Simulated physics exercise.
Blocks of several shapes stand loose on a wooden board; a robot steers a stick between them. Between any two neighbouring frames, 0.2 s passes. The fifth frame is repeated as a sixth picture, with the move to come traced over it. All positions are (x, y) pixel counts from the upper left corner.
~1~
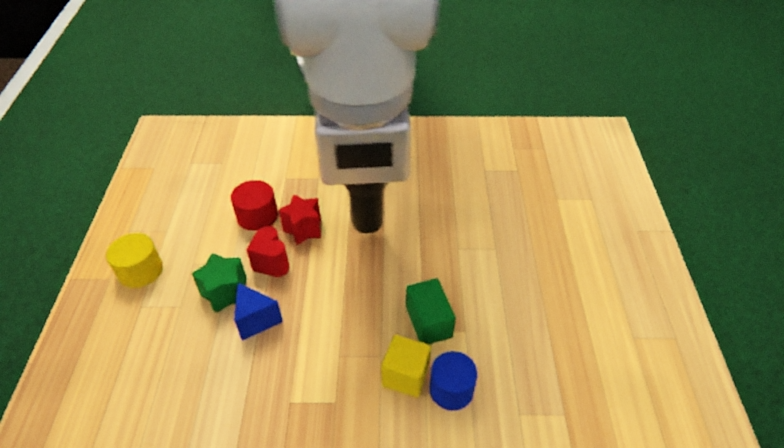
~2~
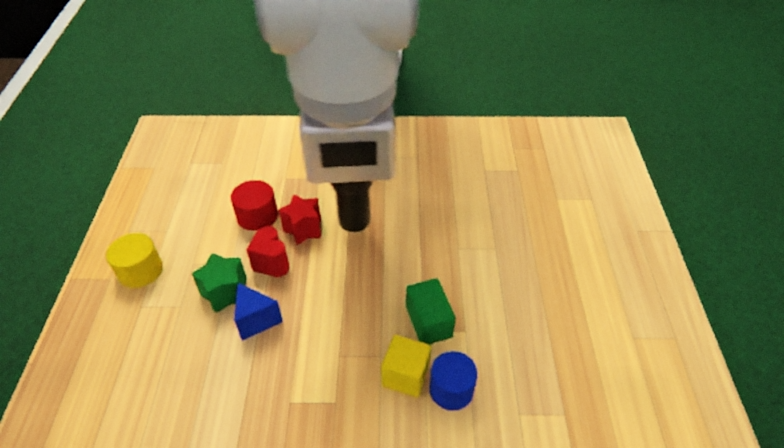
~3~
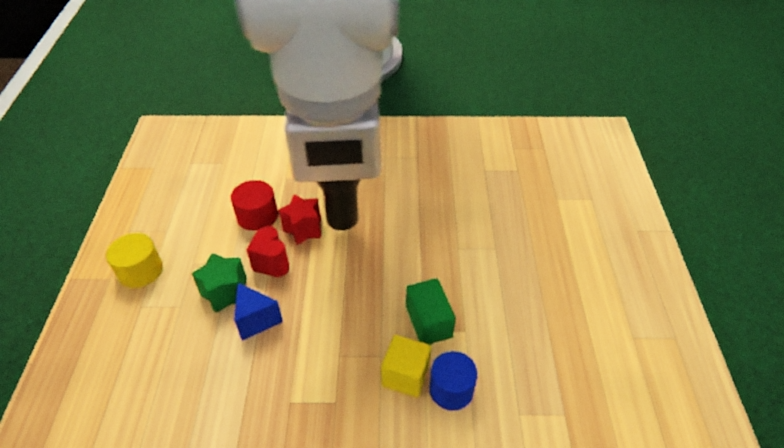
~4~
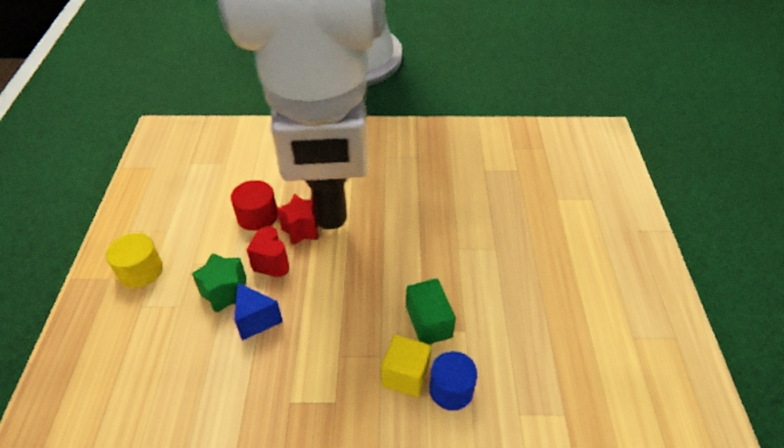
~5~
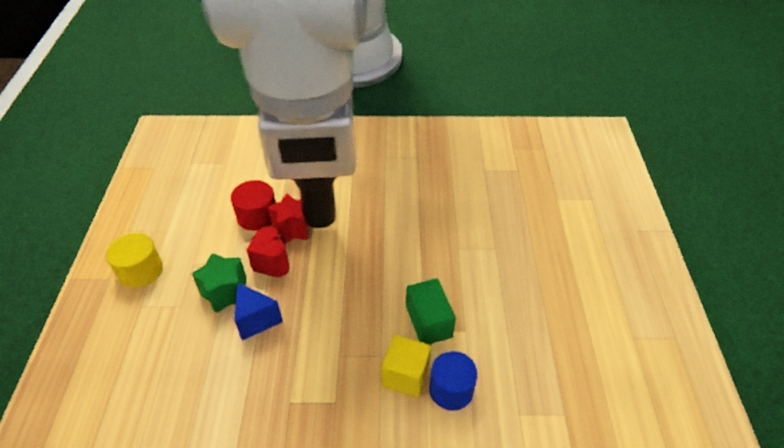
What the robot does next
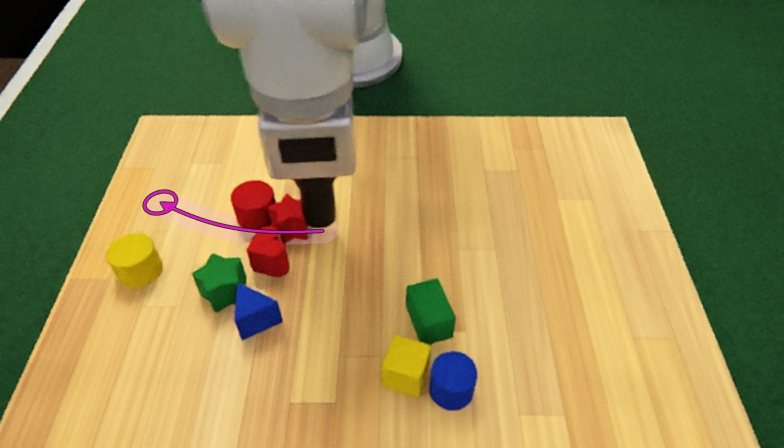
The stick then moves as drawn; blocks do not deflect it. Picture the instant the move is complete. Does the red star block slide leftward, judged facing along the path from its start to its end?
Yes - that is the case.
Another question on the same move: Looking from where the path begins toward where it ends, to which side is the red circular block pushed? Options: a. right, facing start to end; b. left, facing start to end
My answer is option a.
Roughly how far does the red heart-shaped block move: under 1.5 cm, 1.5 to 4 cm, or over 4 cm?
The move is short, under 1.5 cm.
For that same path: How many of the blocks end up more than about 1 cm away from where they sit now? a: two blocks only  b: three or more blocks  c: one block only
My pick is a.
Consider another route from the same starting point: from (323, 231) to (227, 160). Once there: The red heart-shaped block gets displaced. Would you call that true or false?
The statement is incorrect.
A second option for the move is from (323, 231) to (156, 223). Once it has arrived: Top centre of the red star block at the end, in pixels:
Somewhere near (115, 202).
The line goes from (323, 231) by way of (262, 231) and (207, 221) to (160, 202).
What follows on the original path. One third of the way, stick at (257, 218); red circular block at (208, 184); red star block at (224, 208).
Two thirds of the way, stick at (201, 208); red circular block at (186, 176); red star block at (166, 204), turned 15° anticlockwise.
At the end, stick at (155, 189); red circular block at (169, 156); red heart-shaped block unmoved; red star block at (130, 200), turned 70° anticlockwise.
